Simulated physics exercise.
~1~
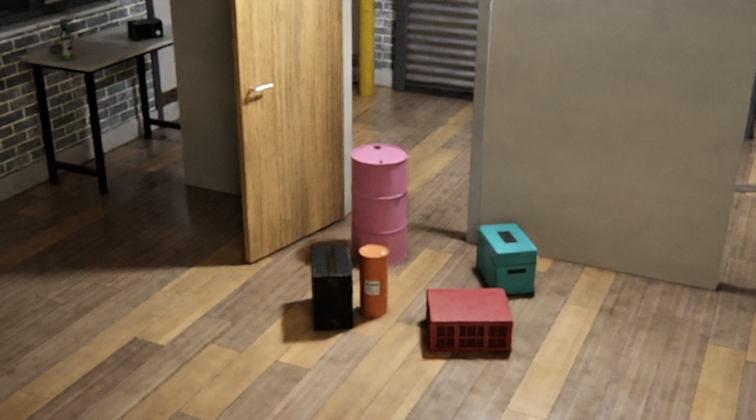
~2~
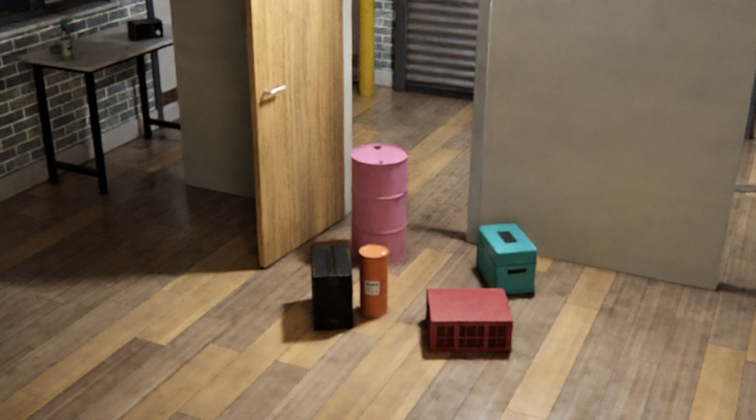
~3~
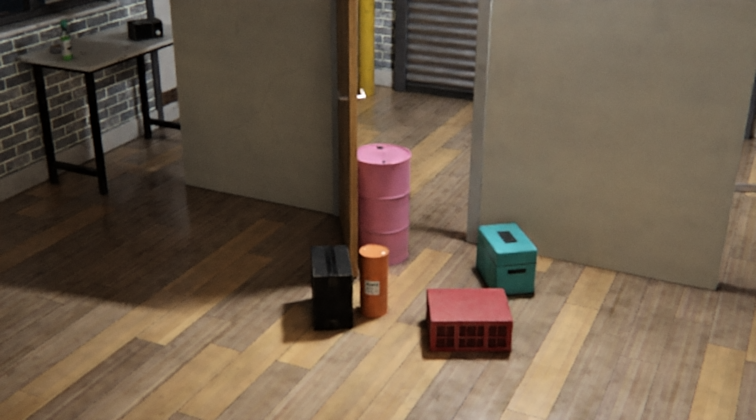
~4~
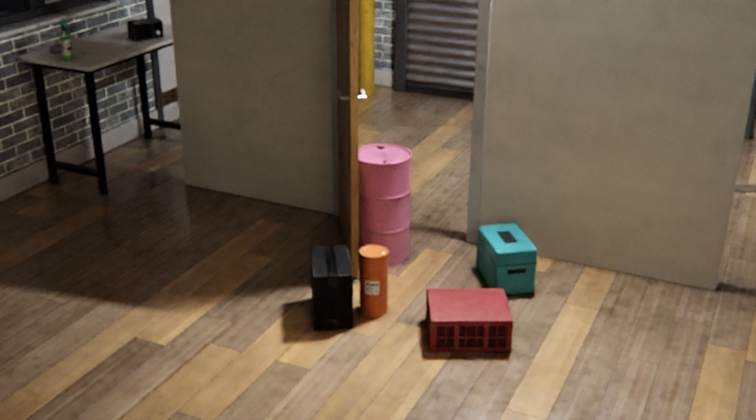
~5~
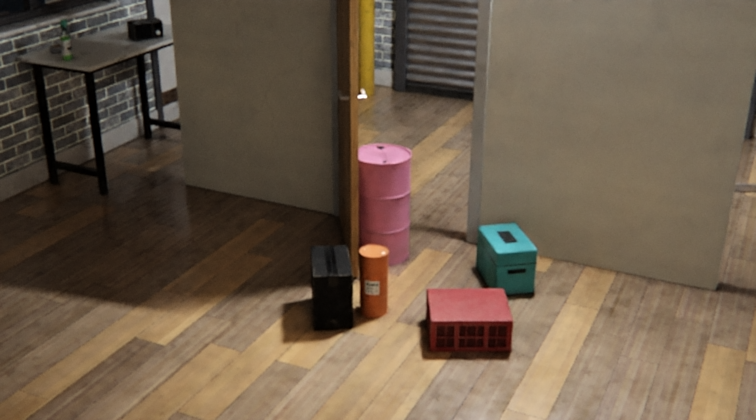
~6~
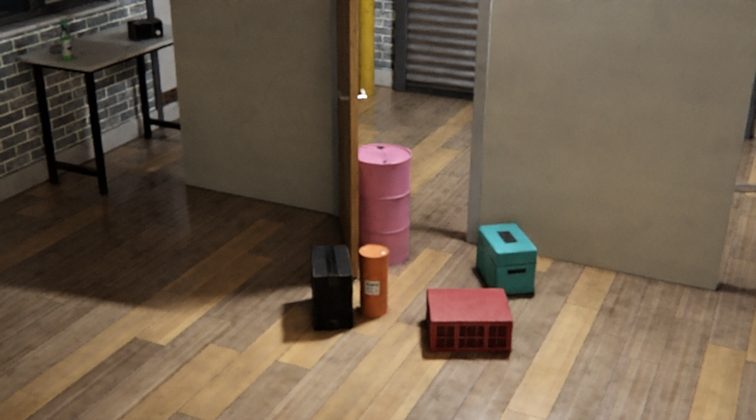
We see an open wooden door near a pink drum, a black box, an orange cylinder, a red crate and a turquoise toolbox. The door swings to the right, slightly and then farther, and stops beside the drum, still well open, with the objects left standing around it.
